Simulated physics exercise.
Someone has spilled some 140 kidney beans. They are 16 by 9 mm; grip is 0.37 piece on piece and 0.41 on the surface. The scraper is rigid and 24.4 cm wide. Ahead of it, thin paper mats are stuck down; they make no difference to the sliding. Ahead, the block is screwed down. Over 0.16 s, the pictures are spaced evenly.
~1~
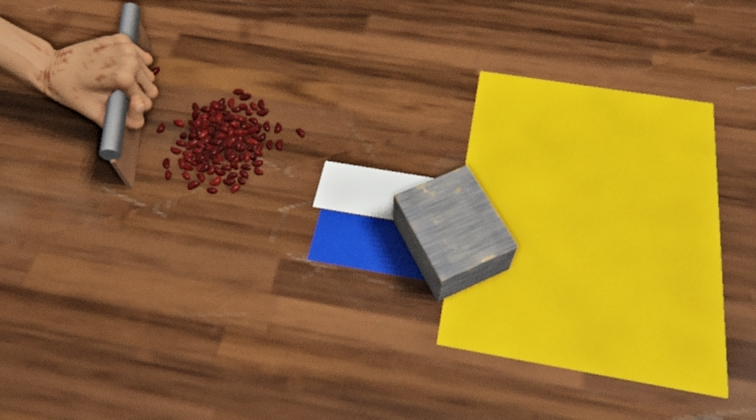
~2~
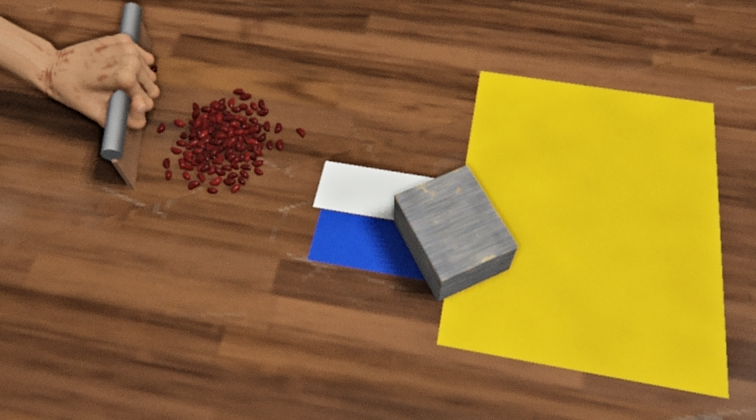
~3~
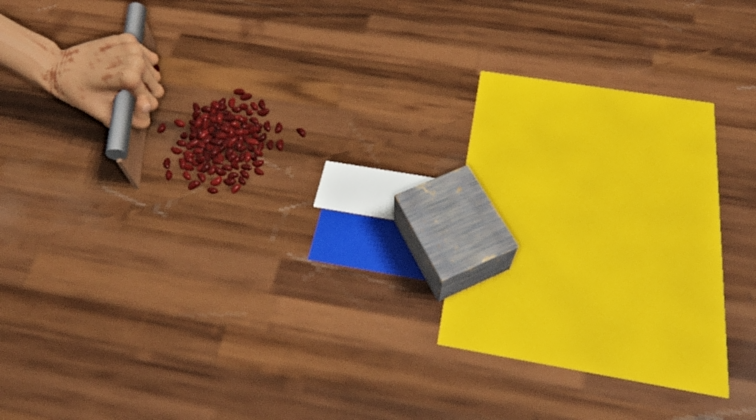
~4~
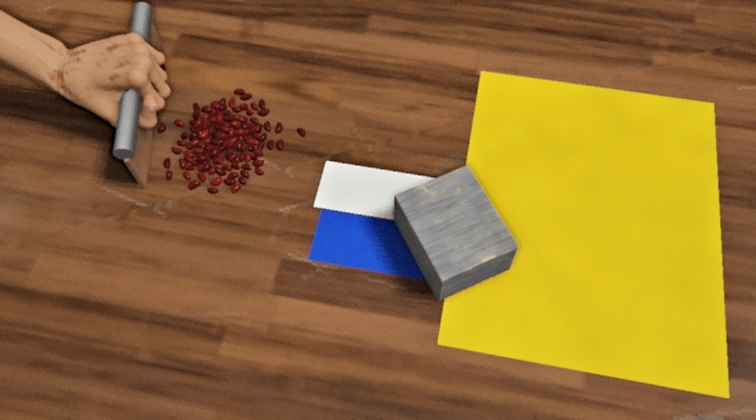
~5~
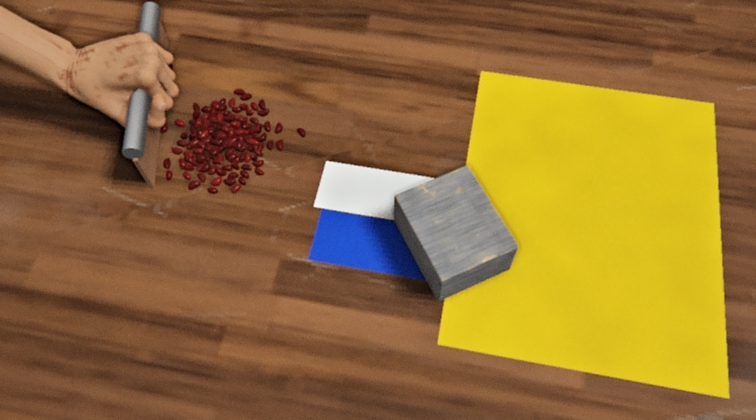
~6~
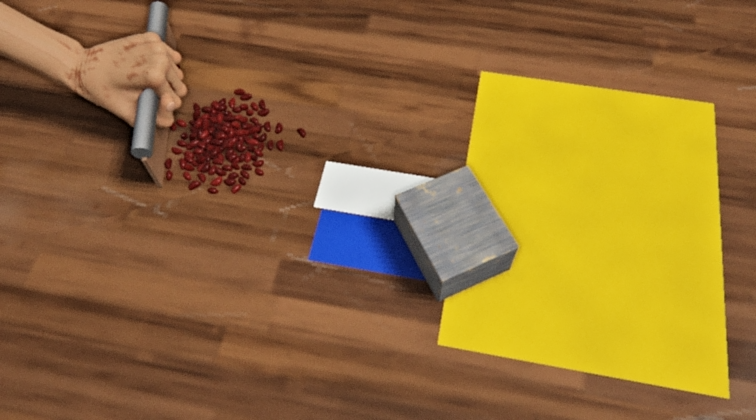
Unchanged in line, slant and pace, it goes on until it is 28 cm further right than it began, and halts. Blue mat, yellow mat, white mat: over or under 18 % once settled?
Blue mat: Under, yellow mat: Under, white mat: Under.
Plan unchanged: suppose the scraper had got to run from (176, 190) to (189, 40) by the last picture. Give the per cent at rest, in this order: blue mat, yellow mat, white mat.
In percent: Blue mat 10, yellow mat 0, and white mat 20.
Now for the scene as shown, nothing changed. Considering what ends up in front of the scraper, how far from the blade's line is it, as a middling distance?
Around 4 cm from the line.
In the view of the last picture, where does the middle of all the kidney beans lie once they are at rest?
I'd put it somewhere around (380, 129) in the last picture.
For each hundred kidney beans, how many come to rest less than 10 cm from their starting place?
Close to 5 per cent finishes that near its start.
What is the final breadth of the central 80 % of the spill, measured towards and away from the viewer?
Around 20 centimetres.
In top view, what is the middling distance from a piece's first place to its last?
Estimate: Close to 22 cm.
Then, 0.36 s after the last picture, scraper 15 cm from its start, spill 17 cm wide; off the mats 100 %.
Then, 0.72 s after the last picture, scraper 27 cm from its start, spill 23 cm wide; white mat 10 %, off the mats 90 %.
Then, 1.03 s after the last picture, scraper 29 cm from its start, spill 26 cm wide; white mat 10 %, off the mats 90 %.
In the end, blue mat 0 %, white mat 10 %, yellow mat 0 %, off the mats 85 %.
